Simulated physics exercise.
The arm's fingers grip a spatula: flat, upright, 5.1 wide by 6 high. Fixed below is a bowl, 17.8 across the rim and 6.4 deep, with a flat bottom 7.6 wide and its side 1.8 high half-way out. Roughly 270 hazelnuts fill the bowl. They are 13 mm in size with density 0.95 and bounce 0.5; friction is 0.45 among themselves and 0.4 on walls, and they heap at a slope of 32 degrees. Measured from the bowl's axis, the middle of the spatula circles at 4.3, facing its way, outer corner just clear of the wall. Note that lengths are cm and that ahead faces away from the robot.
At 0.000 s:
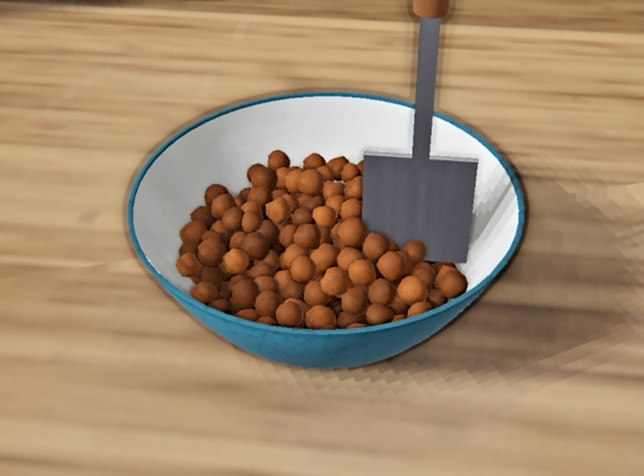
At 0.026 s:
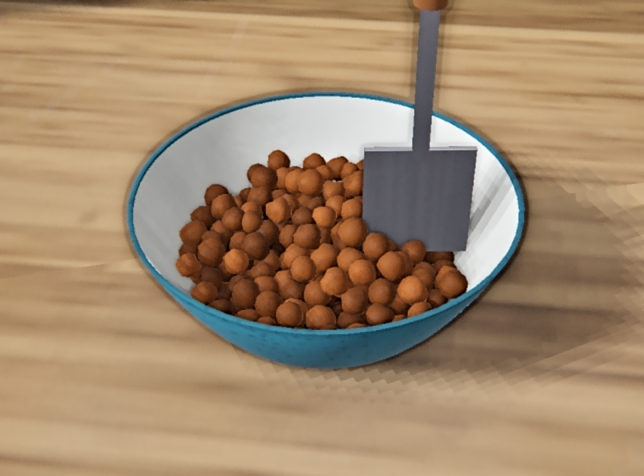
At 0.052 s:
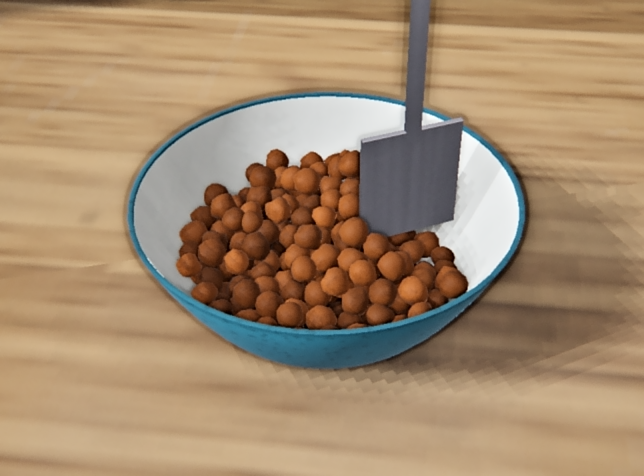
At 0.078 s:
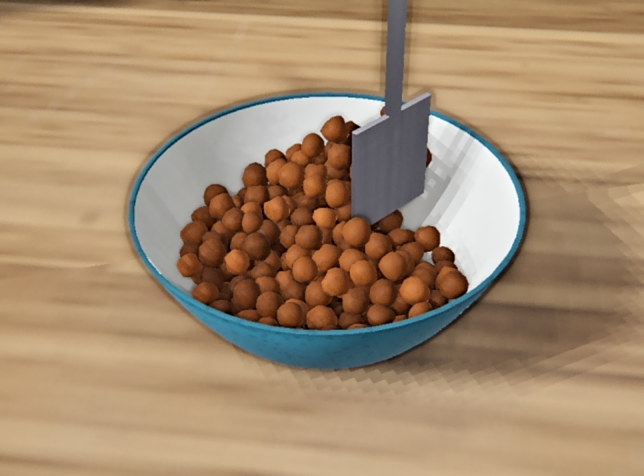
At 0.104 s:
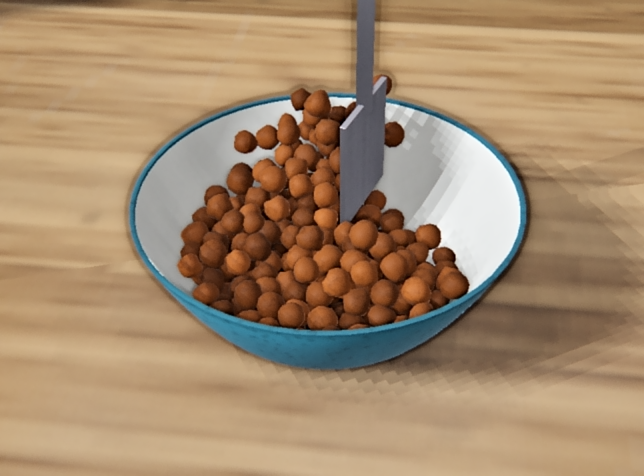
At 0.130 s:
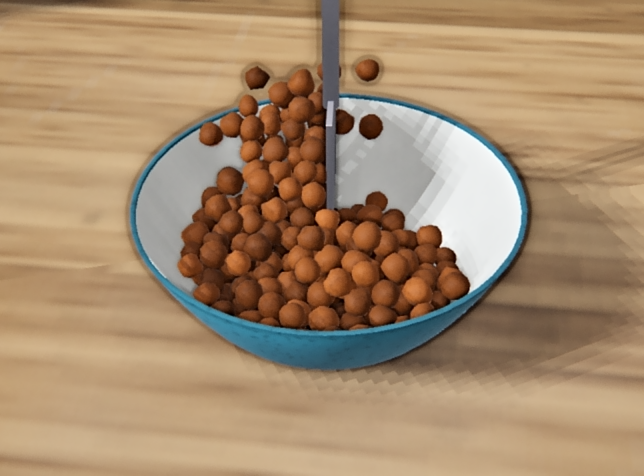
On a wooden surface, a grey spatula sweeping leftward around a blue-rimmed white bowl, pushing up brown hazelnuts and scattering some.
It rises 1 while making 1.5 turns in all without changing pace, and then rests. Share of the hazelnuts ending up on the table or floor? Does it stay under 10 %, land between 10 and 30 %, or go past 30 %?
It goes past 30 %.
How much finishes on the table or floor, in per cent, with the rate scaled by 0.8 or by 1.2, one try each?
Roughly 25 and 45 per cent.
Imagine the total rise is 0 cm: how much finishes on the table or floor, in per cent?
About 45 percent.
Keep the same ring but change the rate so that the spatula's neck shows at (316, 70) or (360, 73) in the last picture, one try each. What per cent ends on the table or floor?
Near 40 per cent for the first, near 25 per cent for the second.
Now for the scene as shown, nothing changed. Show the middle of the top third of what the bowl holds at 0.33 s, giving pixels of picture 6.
At about (372, 292).
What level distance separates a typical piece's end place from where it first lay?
Distance: Close to 8 cm.
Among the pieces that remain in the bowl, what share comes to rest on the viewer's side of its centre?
Roughly 50 percent of it.
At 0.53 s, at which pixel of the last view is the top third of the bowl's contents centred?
(335, 169).
After 0.33 s, 266° round, highest piece 10 above the table; 224 in the bowl, 17 on the table or floor, 27 in flight or on the tool.
After 0.53 s, 77° round, highest piece 9 above the table; 180 in the bowl, 68 on the table or floor, 20 in flight or on the tool.
After 0.82 s, 180° round, highest piece 5 above the table; 168 in the bowl, 100 on the table or floor.
After 1.52 s, 180° round, highest piece 5 above the table; 168 in the bowl, 100 on the table or floor.
In the end, 168 in the bowl, 100 on the table or floor. That is 37 % on the table or floor.
